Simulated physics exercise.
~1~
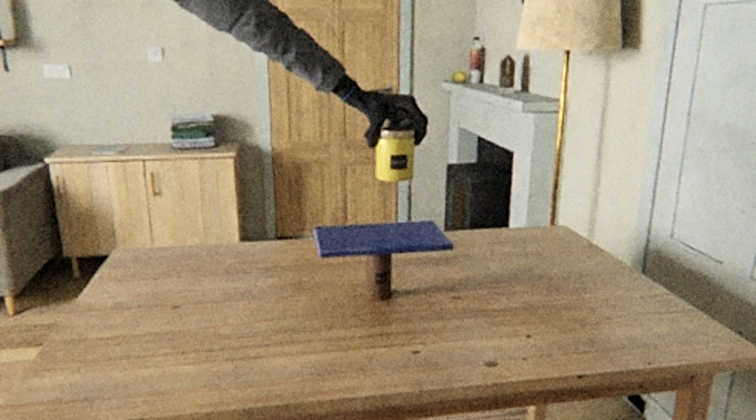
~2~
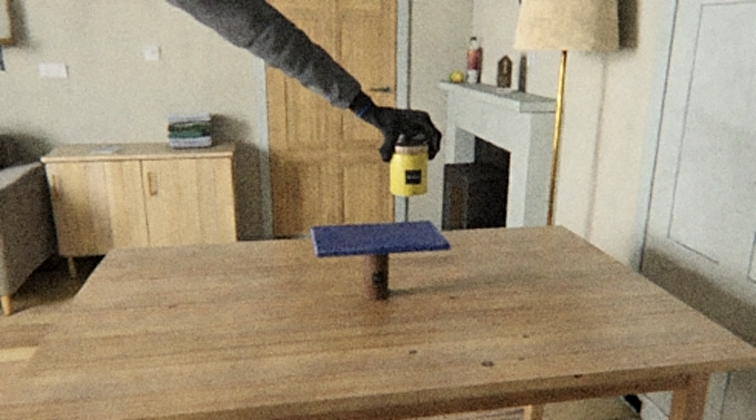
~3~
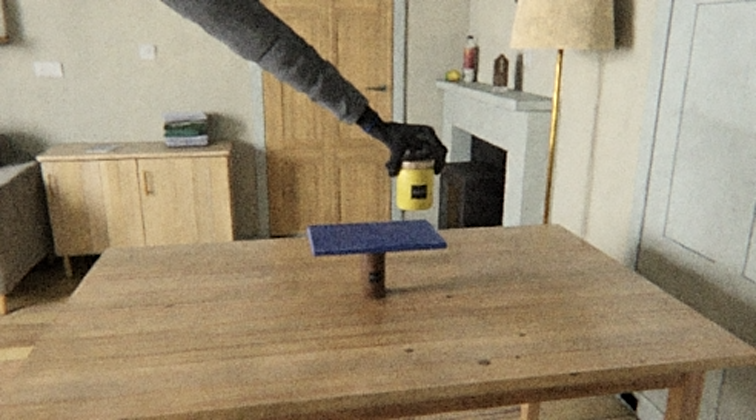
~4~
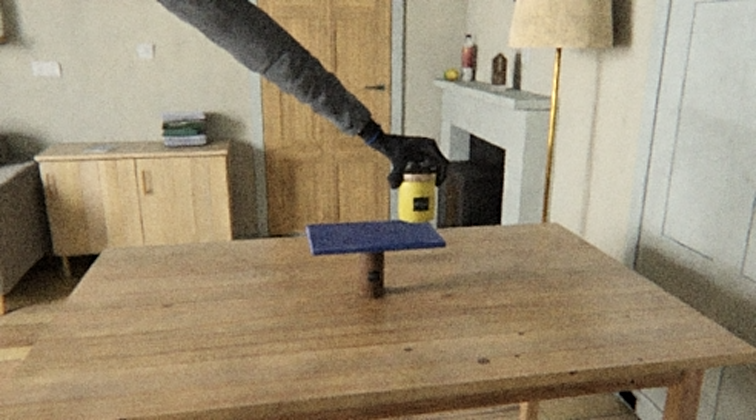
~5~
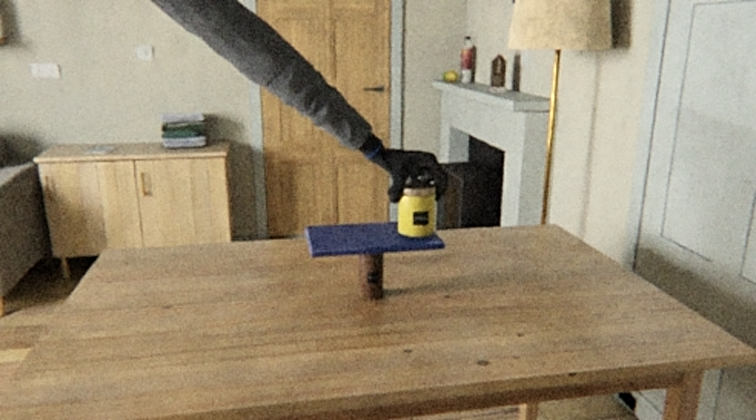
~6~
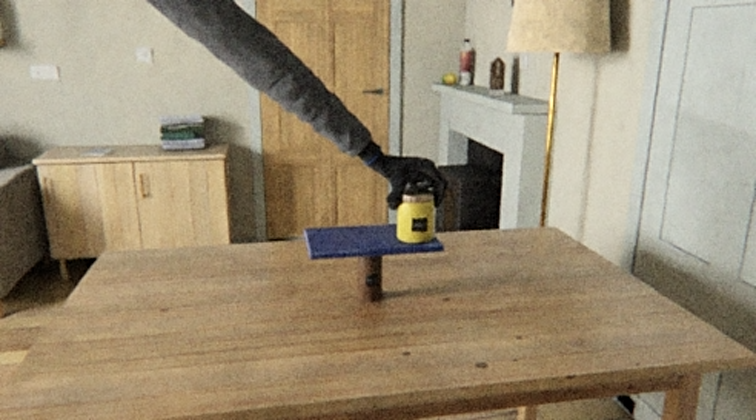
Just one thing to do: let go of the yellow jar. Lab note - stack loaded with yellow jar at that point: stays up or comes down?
Observed: Comes down.
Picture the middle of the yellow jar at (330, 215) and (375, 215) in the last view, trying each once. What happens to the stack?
On the first try it falls down; on the second try it stays put.
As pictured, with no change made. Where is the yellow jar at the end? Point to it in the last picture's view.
End spot: Near (471, 284).
Then, 0.40 s later than the last frame, yellow jar now fallen; blue lid tilted by 63°.
Then, 0.80 s later than the last frame, blue lid now fallen; brown jar tilted by 31°.
When it is over, fallen, blue lid, yellow jar and brown jar. End places, in pixels of the last picture, yellow jar near (471, 284). The stack loses its balance.
